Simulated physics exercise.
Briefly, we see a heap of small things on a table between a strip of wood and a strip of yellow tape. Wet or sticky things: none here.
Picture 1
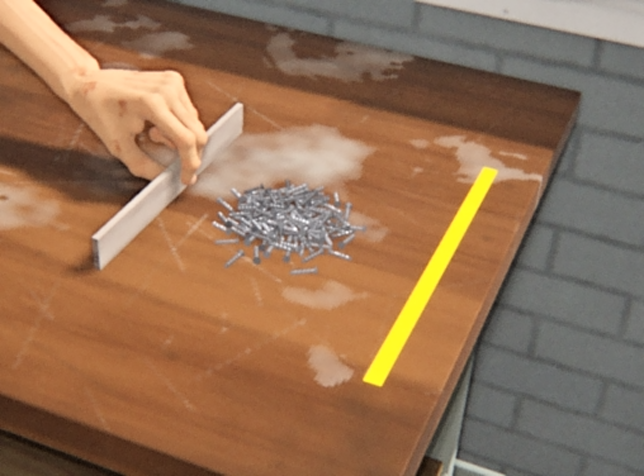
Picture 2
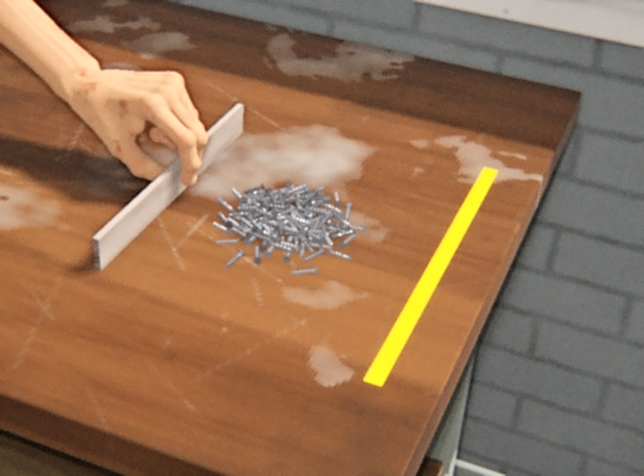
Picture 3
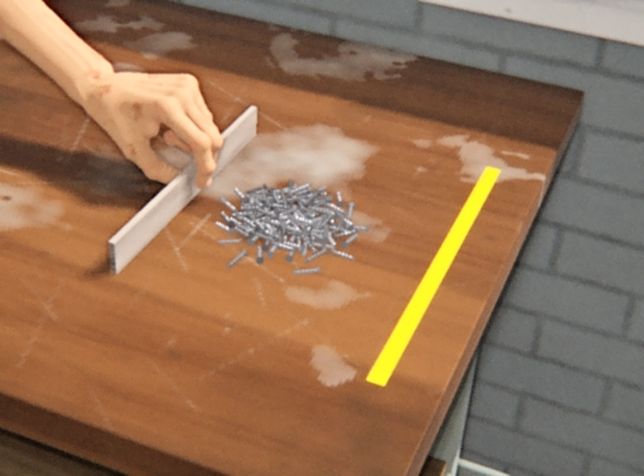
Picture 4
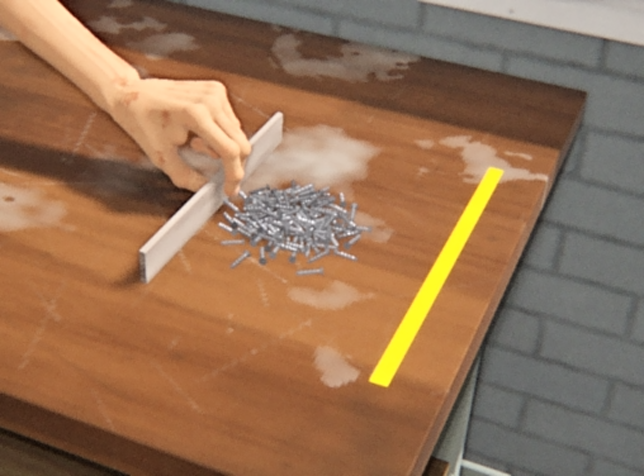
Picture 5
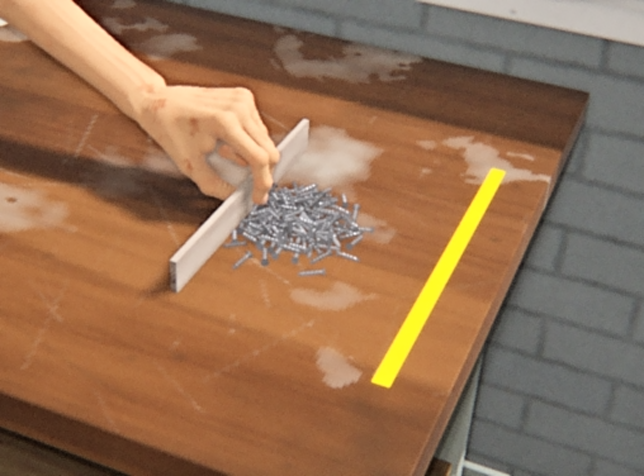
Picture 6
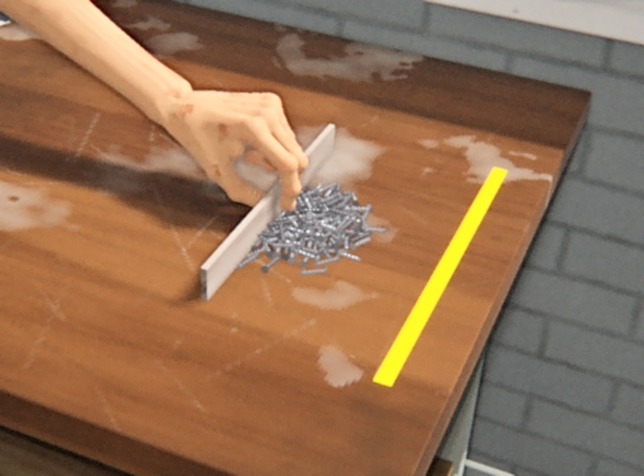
A hand holding a pale strip of wood upright on a stained table paused briefly, then slid it right into a heap of small metal screws, nudging the pile slightly toward a strip of yellow tape.
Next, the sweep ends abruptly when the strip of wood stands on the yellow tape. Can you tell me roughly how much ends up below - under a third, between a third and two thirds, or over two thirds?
One to two thirds falls.
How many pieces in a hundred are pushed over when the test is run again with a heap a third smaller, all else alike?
Expected share: Around 40 %.
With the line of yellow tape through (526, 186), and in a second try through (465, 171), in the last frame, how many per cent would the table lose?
Case one: Around 100 percent; case two: 10 percent.
Soon, strip of wood still moving, near (370, 214); heap all on the table, its front near (447, 275).
A while on, strip of wood stopped at the yellow tape; heap about a third over the edge.
Towards the end, strip of wood stopped at the yellow tape; heap about half over the edge.
Finally, strip of wood stopped at the yellow tape; heap about half over the edge.
